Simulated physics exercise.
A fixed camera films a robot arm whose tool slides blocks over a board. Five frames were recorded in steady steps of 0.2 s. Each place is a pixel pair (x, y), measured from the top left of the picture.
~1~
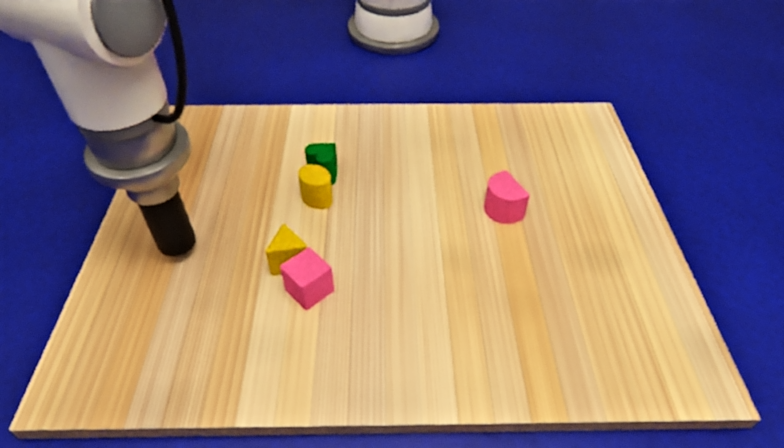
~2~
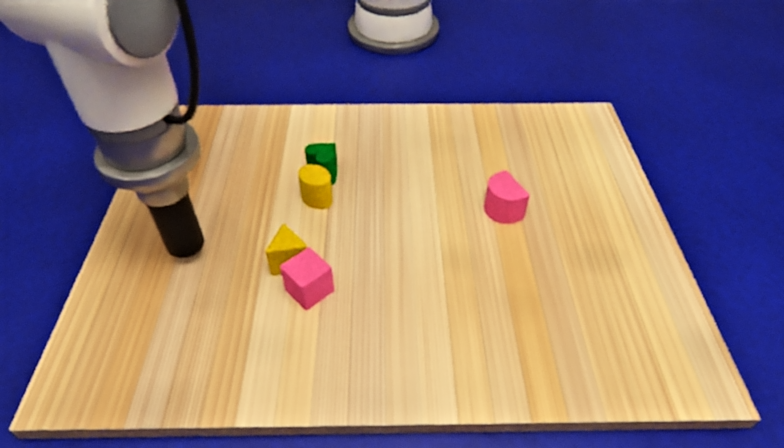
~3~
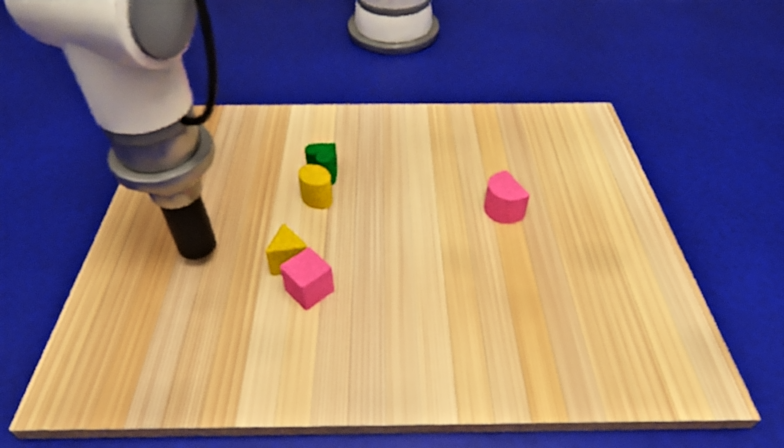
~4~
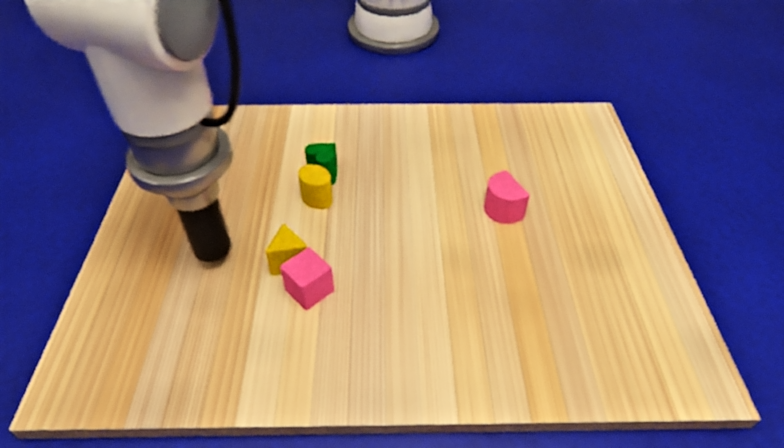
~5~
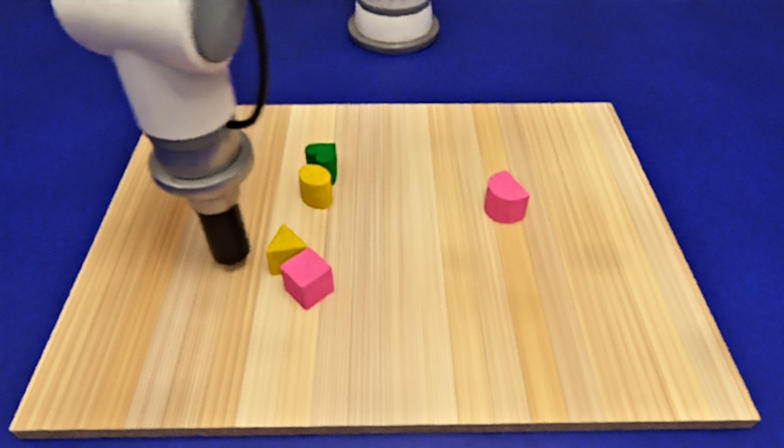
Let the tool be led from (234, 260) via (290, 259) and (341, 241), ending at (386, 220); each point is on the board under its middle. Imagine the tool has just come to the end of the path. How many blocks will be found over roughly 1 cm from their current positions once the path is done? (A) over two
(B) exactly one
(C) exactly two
My answer is option B.
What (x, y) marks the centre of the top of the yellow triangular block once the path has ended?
The point I'd pick in the picture is (362, 234).
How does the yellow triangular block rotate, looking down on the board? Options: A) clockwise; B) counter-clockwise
(A)
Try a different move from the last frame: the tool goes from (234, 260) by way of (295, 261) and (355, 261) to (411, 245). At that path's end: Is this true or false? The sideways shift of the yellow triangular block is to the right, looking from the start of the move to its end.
That statement is accurate.
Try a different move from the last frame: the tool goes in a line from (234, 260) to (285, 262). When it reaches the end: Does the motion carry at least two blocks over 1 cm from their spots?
Final answer: No.
The first path, step by step. One third of the way, tool at (289, 250); yellow triangular block at (318, 237).
Two thirds of the way, tool at (341, 232); yellow triangular block at (360, 234), turned 30° clockwise.
At the end, tool at (386, 212); yellow triangular block at (362, 234), turned 35° clockwise; pink square not moved.
